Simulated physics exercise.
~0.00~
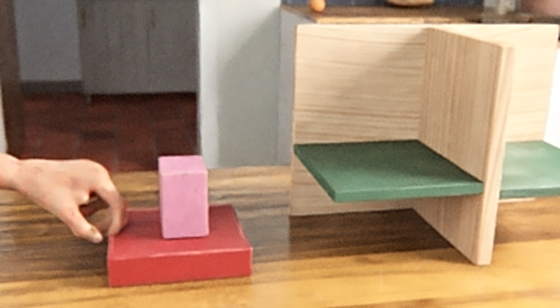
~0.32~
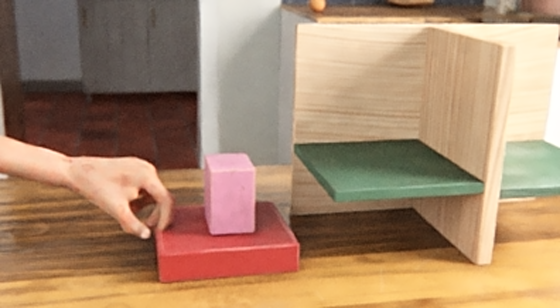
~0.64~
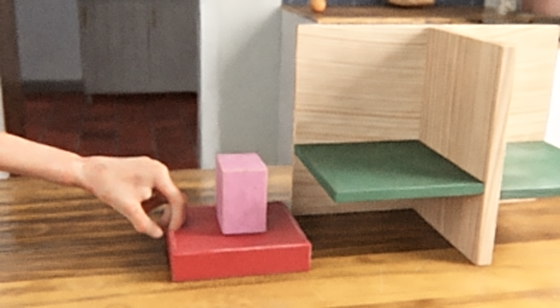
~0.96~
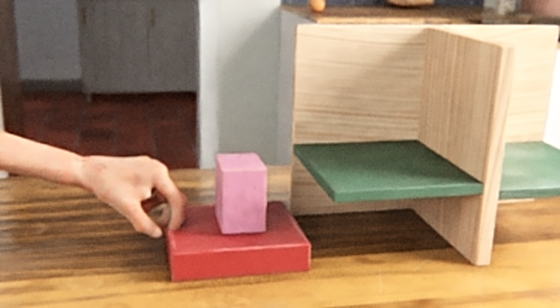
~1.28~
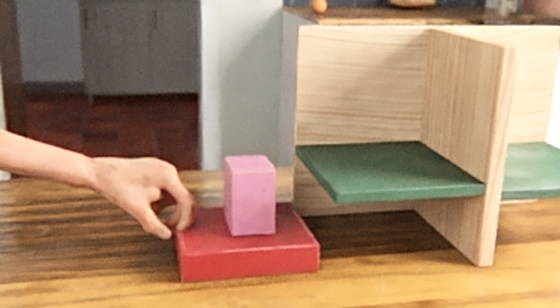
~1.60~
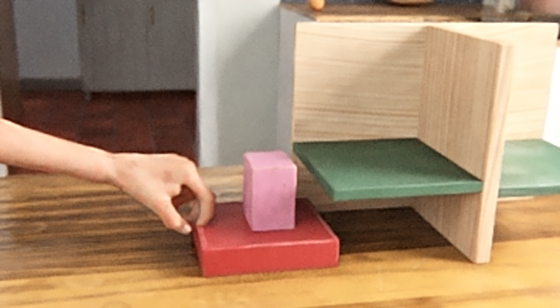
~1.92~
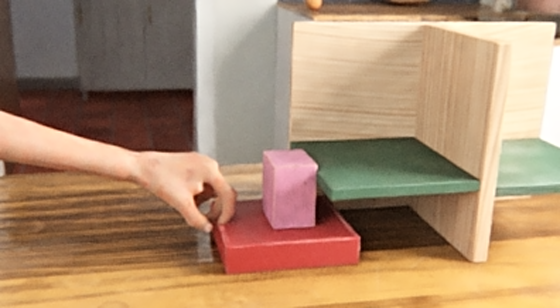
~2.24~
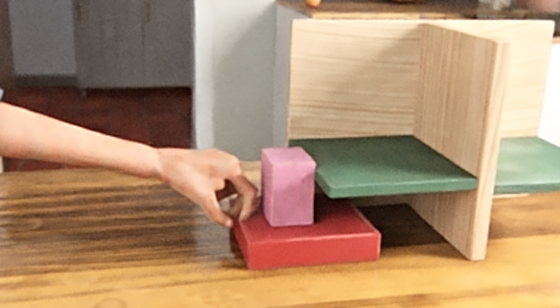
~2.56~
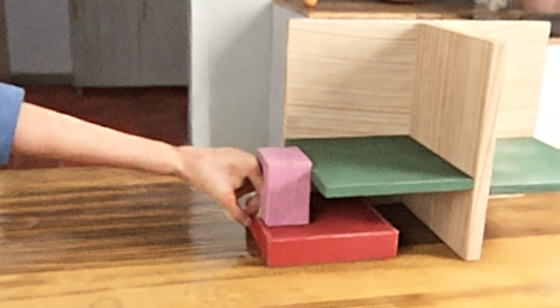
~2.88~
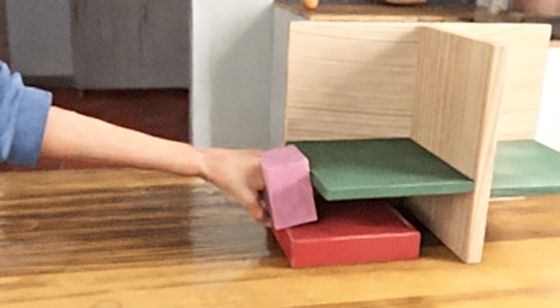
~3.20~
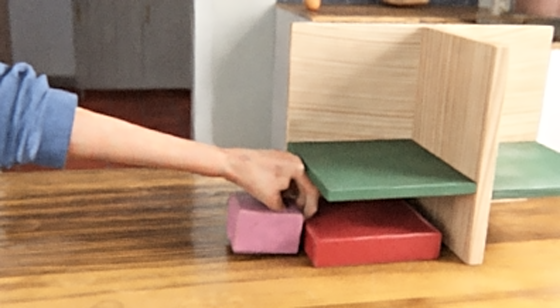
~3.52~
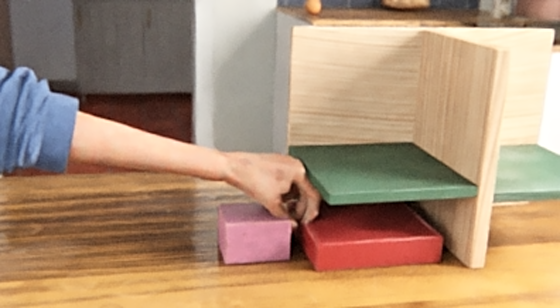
On a wooden table, a hand pushed a red tray carrying an upright pink block rightward toward a low green shelf; the block struck the shelf's edge, tipped off to the left and ended on its side beside the tray, now underneath the shelf.
